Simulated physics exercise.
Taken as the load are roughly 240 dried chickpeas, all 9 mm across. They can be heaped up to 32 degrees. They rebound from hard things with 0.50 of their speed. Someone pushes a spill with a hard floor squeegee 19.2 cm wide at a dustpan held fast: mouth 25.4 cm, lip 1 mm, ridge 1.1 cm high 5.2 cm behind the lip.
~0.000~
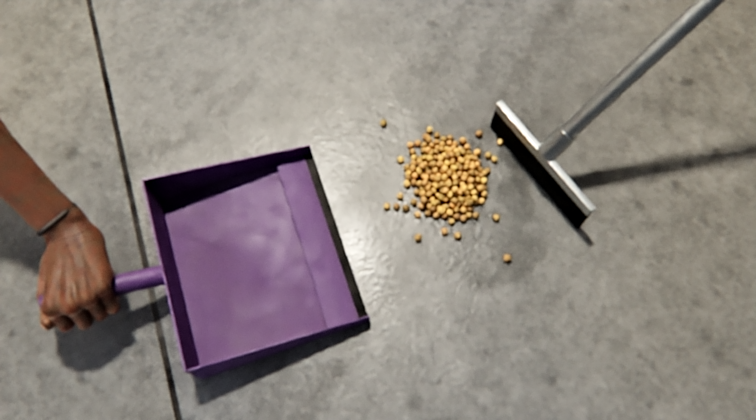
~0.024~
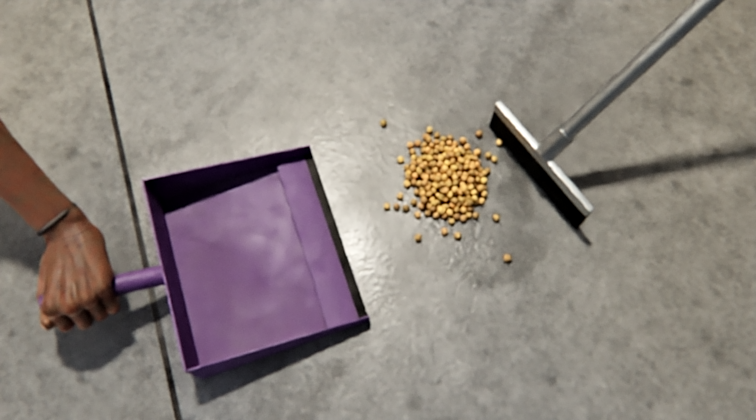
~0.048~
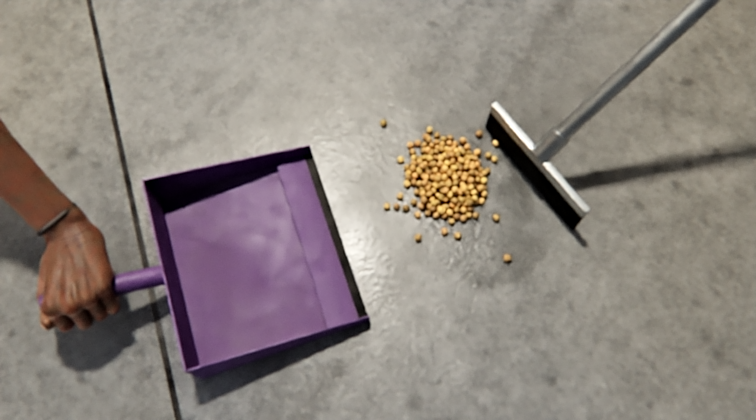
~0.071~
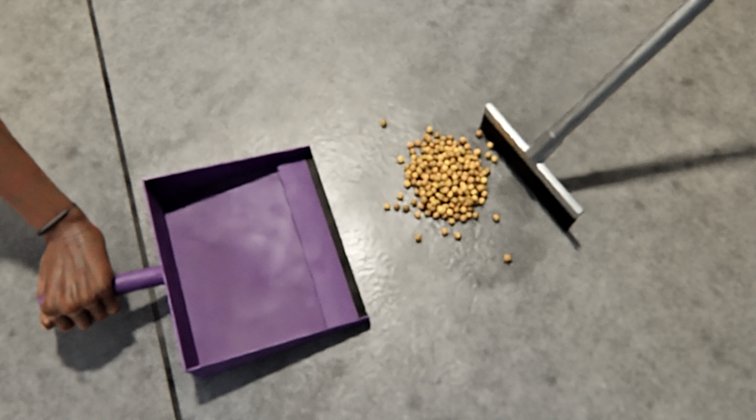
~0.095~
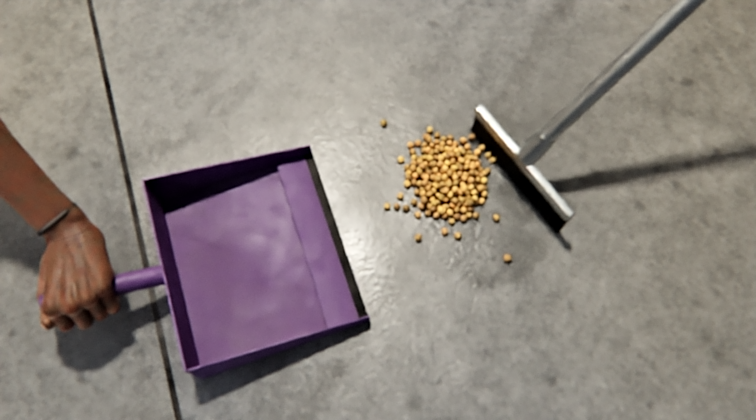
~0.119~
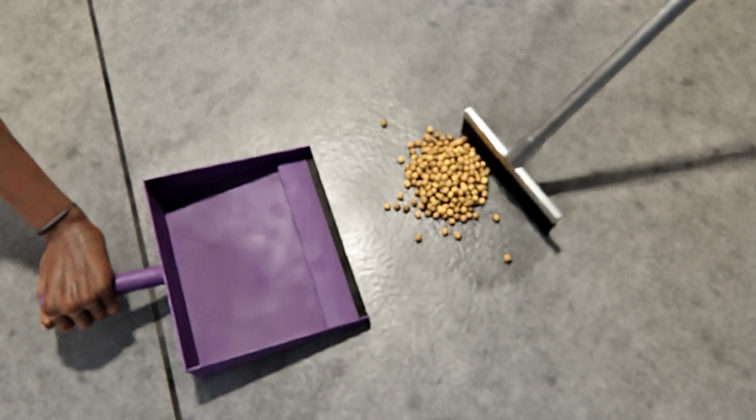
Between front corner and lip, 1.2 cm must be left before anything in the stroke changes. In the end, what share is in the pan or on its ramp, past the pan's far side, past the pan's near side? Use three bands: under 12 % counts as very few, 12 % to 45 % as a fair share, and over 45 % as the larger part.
Pan: A fair share; far side: Very few; near side: Very few.
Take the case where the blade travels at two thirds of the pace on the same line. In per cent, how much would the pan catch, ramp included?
Share: Close to 30 %.
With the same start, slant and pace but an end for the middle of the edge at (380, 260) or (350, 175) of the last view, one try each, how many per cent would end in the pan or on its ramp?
The two tries give about 40 and 20 percent.
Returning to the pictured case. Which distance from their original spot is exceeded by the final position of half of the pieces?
It works out to some 18 cm.
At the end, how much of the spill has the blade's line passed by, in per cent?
Estimate: Near 5 %.
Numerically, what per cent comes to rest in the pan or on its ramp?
Something like 40 percent.
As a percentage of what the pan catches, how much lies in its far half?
Around 70 percent.
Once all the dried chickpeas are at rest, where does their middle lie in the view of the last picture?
Roughly (337, 217).
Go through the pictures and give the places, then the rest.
Blade from (589, 211) to (499, 108), moved 0.0 cm, 0 of the pieces shifted so far; middle of the pieces at (444, 178); pan at (246, 263), in the first frame.
Blade from (588, 211) to (498, 108), moved 0.2 cm, 0 of the pieces shifted so far; middle of the pieces at (444, 178), in the second frame.
Blade from (583, 212) to (494, 109), moved 0.7 cm, 1 of the pieces shifted so far; middle of the pieces at (444, 178), in the third frame.
Blade from (577, 214) to (488, 111), moved 1.6 cm, 1 of the pieces shifted so far; middle of the pieces at (444, 178), in the fourth frame.
Blade from (567, 216) to (479, 112), moved 2.9 cm, 2 of the pieces shifted so far; middle of the pieces at (444, 178), in the fifth frame.
Blade from (556, 219) to (468, 115), moved 4.5 cm, 12 of the pieces shifted so far; middle of the pieces at (444, 178); pan at (247, 263). Its pace works out near 0.65 m/s, heading 6 degrees away from the viewer's side, in the sixth frame.
After 0.28 s, middle of the blade 14 cm from the lip; 0 % over the lip, far side 0 %, near side 0 %.
Then, at 0.39 s, middle of the blade 6 cm from the lip; 0 % over the lip, far side 5 %, near side 0 %.
After 0.63 s, middle of the blade 4 cm from the lip; 40 % over the lip, far side 5 %, near side 0 %.
At rest (1.1 s), pan 40 %, far side 5 %, near side 0 %, in front of the lip or behind the blade 55 %.
